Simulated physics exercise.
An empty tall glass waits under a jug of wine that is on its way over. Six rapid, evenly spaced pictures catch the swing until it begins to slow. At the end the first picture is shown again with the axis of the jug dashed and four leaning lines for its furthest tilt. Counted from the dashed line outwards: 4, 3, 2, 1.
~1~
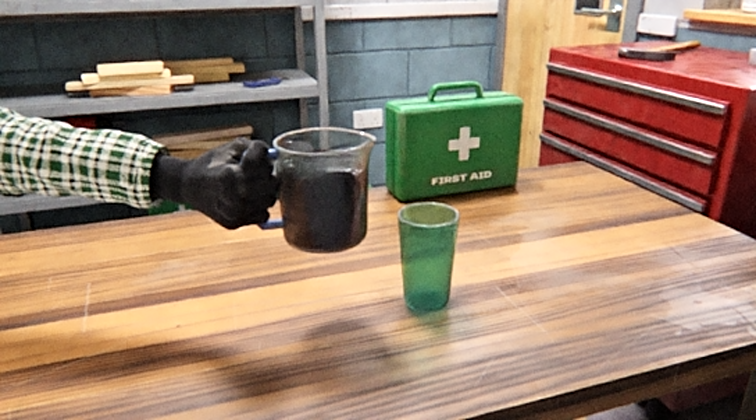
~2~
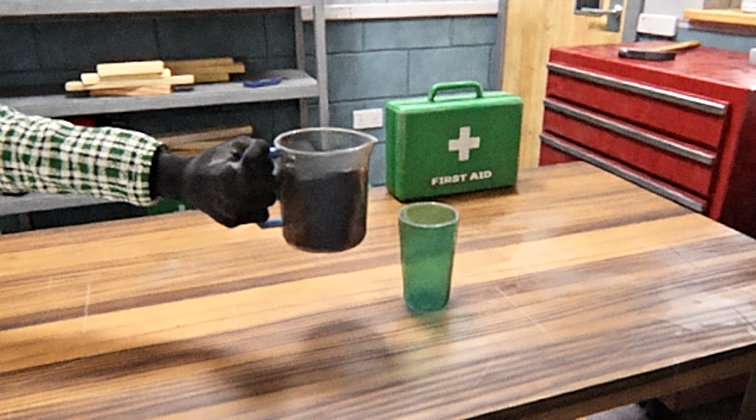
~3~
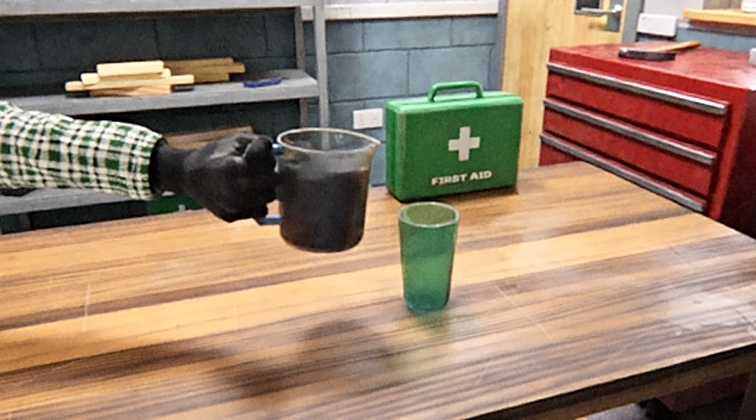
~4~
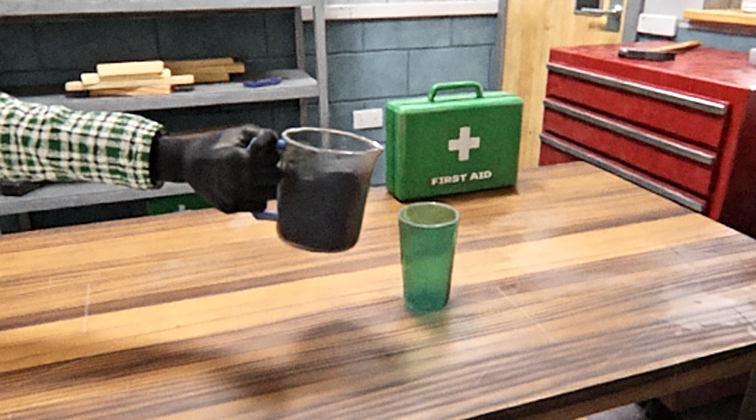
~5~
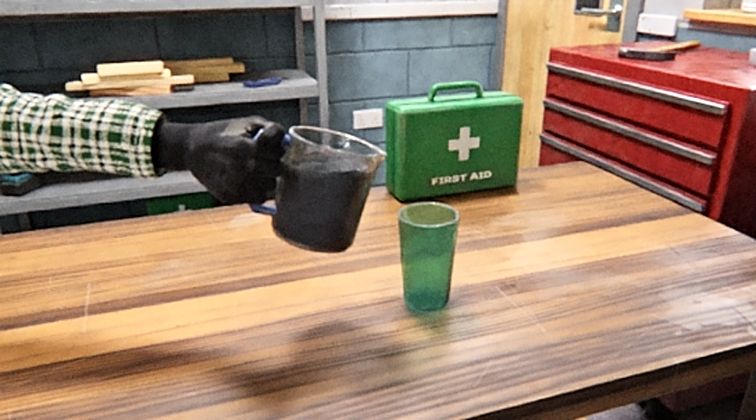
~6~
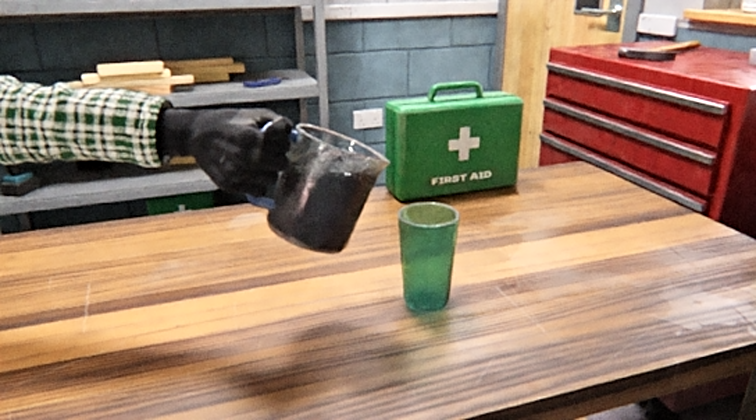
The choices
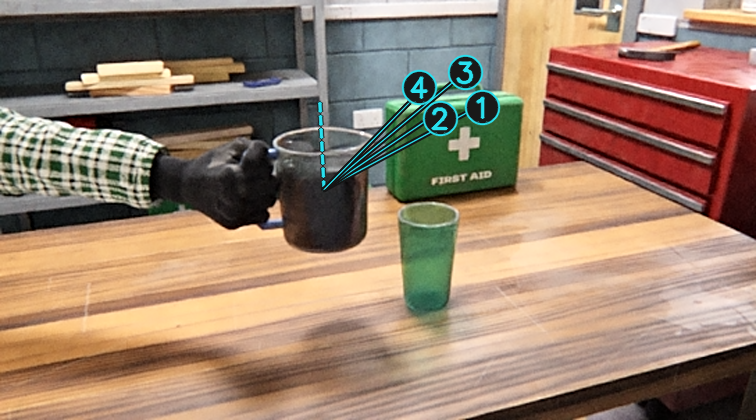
A black-gloved hand in a green-and-white checked sleeve, reaching in from the left, holds a clear jug of dark liquid nearly still, then gradually tilts it to the right, with nothing leaving the lip. Below and right of it, a green tall glass stands on a striped wooden table, before a green first aid case. The steady, slightly raised view shows a workshop with grey shelves and a red tool chest.
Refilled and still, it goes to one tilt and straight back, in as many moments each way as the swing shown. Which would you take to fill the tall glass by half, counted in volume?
3 is best.
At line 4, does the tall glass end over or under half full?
Under.
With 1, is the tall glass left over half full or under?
Over.
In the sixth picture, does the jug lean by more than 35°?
No.
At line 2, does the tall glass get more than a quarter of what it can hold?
Yes, it does.
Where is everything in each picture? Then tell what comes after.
The first frame shows upright, lip at (374, 138); rim of the tall glass round (429, 214); nothing has left yet.
The second frame shows upright, lip at (375, 139); nothing has left yet.
The third frame shows tipped about 5°, lip at (377, 142); nothing has left yet.
The fourth frame shows tipped about 10°, lip at (381, 147); nothing has left yet.
The fifth frame shows tipped about 17°, lip at (385, 153); nothing has left yet.
The sixth frame shows tipped about 24°, lip at (388, 161); nothing has left yet.
On the marked copy, 1 at (466, 113); 2 at (423, 122); 3 at (451, 83); 4 at (409, 102).
For line 1, the tall glass ends with about 77 % of what it can hold; 7 % of the wine is spilt.
For line 2, the tall glass ends with about 65 % of what it can hold.
For line 3, the tall glass ends with about 49 % of what it can hold.
For line 4, the tall glass ends with about 36 % of what it can hold.
